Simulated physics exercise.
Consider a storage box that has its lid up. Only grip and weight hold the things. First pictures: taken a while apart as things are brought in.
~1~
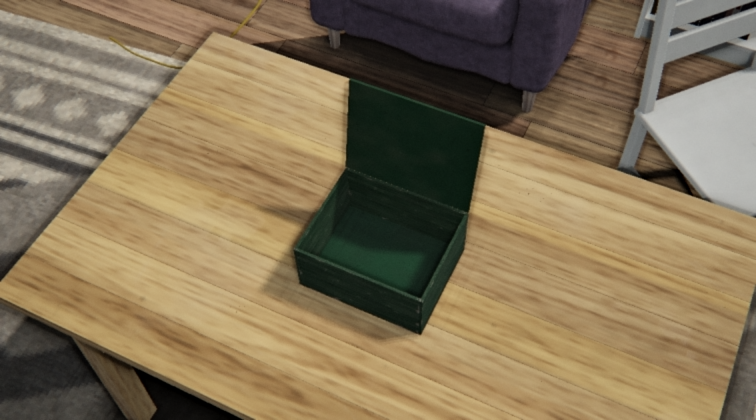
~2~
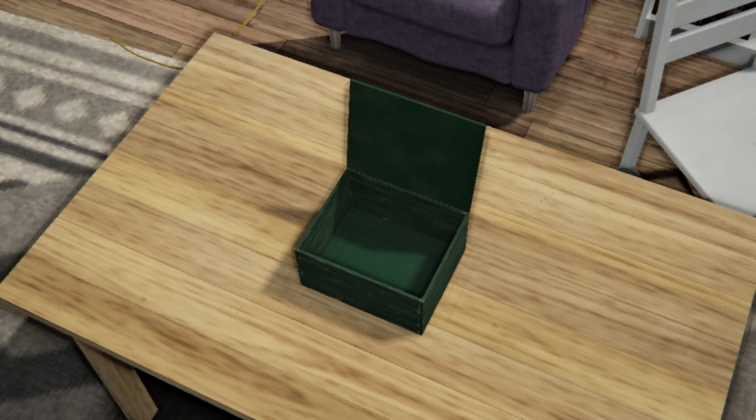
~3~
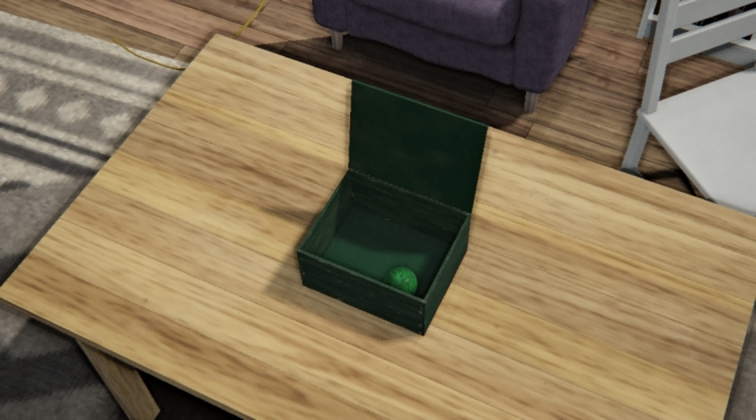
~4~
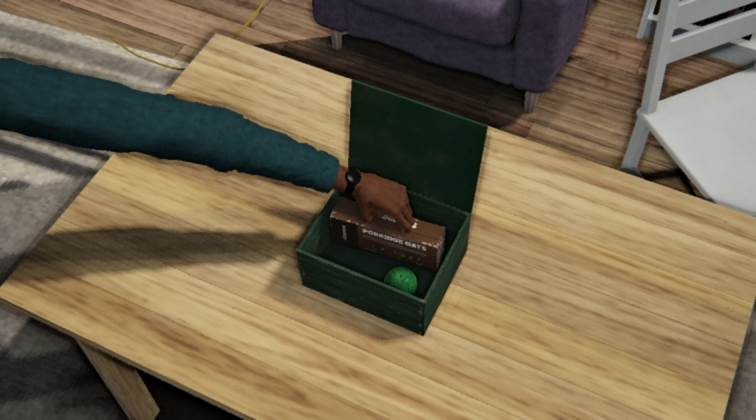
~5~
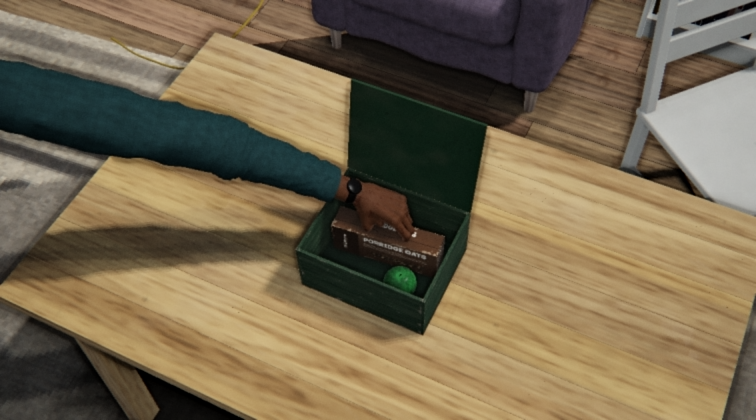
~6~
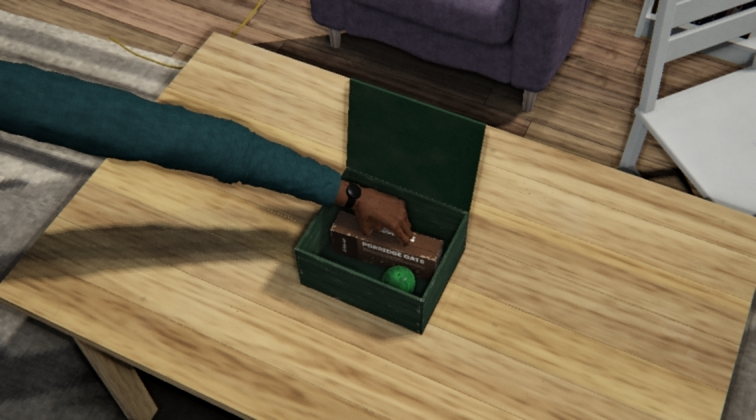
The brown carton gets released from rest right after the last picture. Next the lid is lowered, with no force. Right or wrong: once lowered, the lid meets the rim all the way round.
Right.
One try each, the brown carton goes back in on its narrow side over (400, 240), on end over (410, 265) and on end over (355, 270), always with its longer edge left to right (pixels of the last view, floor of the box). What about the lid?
Lid, in order: Fully down, held open, held open.
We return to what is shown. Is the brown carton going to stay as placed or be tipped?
Well, it stays just as set.
Then, 1.20 s on from there, lid starting down.
Then, 1.60 s on from there, lid 57° above the rim.
Then, 1.80 s on from there, lid 37° above the rim.
Then, 2.00 s on from there, lid 12° above the rim.
In the end, lid shut; both unmoved. At the end, from the last picture's camera, brown carton near (387, 247).
